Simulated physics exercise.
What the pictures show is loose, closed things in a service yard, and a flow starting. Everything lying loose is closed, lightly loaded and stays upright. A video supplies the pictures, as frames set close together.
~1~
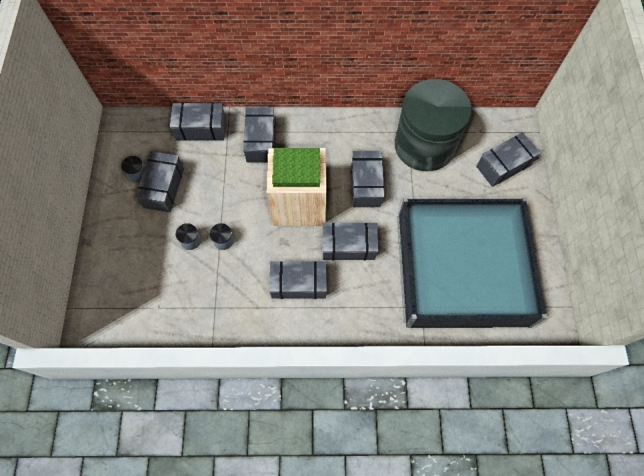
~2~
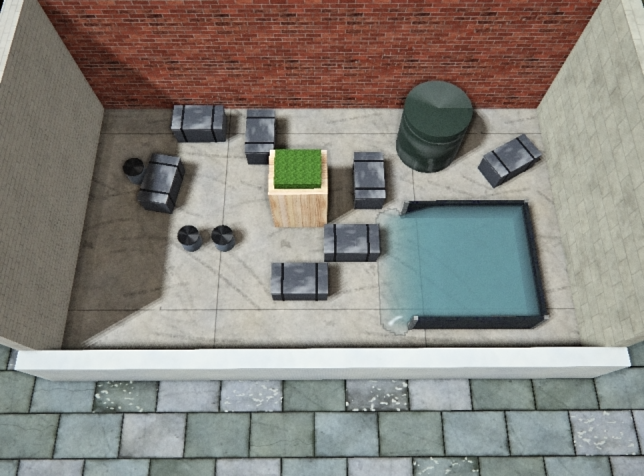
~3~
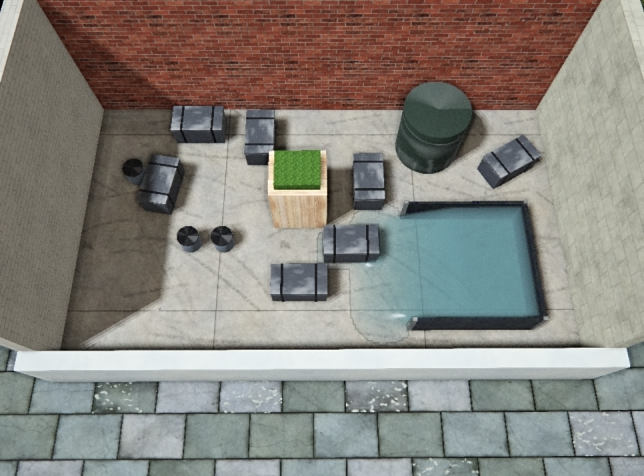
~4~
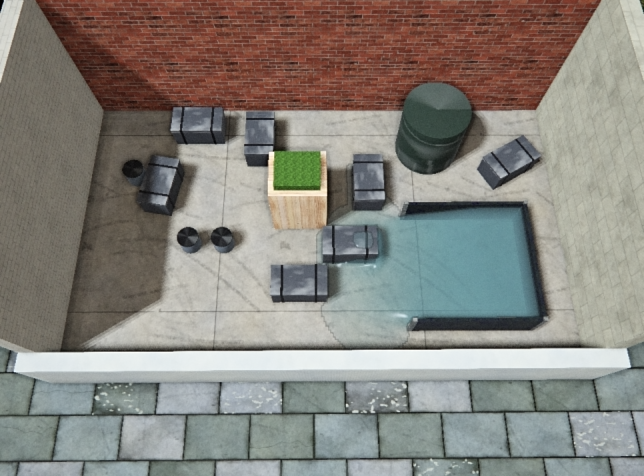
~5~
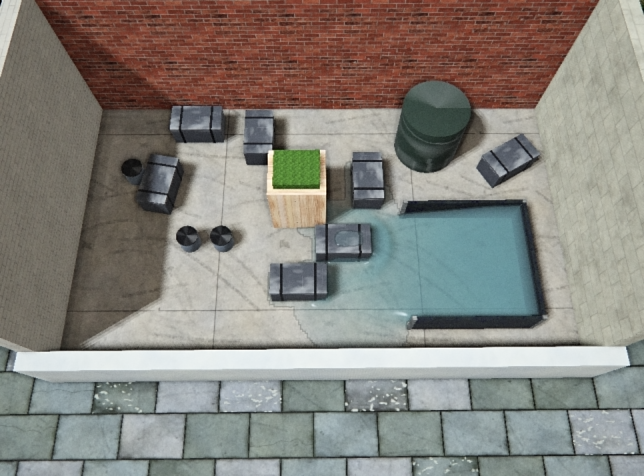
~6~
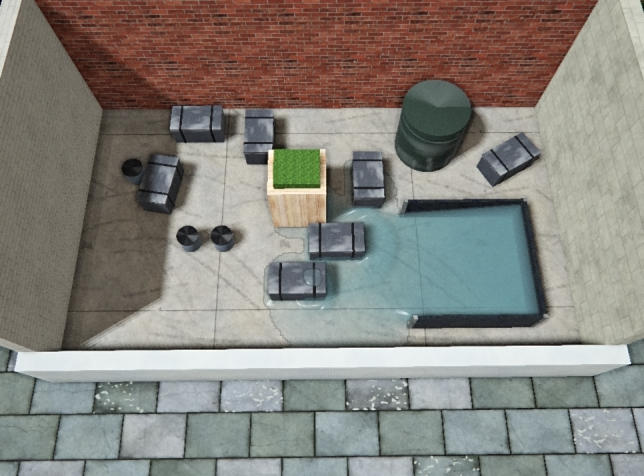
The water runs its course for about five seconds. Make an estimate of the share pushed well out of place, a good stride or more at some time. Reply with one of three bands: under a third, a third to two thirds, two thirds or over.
A third to two thirds.
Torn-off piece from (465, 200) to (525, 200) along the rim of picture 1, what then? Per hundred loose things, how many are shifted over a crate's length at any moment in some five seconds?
I'd say near 10 %.
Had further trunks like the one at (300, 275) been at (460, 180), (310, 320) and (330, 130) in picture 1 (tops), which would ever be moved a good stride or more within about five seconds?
Each in turn: Stays in place, pushed clear, stays in place.
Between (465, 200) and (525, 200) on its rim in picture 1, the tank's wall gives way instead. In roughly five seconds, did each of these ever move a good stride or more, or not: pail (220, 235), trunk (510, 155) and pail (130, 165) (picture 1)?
Outcome by item - short of that distance / displaced that far / short of that distance.
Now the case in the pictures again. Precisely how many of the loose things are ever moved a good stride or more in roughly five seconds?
The total is 4.
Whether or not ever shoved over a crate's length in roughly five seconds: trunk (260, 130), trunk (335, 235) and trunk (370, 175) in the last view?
One, under that distance; two, displaced that much; three, under that distance.
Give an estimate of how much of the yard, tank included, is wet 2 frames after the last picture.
Some 30 per cent.
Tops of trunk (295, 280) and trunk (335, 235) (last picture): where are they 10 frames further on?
Estimated positions: (247, 289) and (251, 235), approximately.
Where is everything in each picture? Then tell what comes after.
The first picture shows a trunk at (350, 237), on the bottom; a trunk at (298, 276), on the bottom; 0 of 10 have shifted.
The second picture shows a trunk at (351, 238) rests on the ground; a trunk at (299, 278) rests on the ground; 0 of 10 have shifted.
The third picture shows a trunk at (351, 239), on the bottom; a trunk at (299, 279), on the bottom; 0 of 10 have shifted.
The fourth picture shows a trunk at (350, 240), on the bottom; a trunk at (299, 279) rests on the ground; 0 of 10 have shifted.
The fifth picture shows a trunk at (343, 238) rests on the ground, close to its start; a trunk at (298, 278) rests on the ground; 1 of 10 have shifted.
The sixth picture shows a trunk at (336, 237), on the bottom, close to its start; a trunk at (297, 278), on the bottom; 1 of 10 have shifted.
A moment on, 0 of 10 are well off their spots; 0 afloat.
Next, 2 of 10 are well off their spots; 0 afloat.
Later, 4 of 10 are well off their spots; 0 afloat.
In the end, 4 of 10 are well off their spots, and 4 have been at some point; 2 afloat.
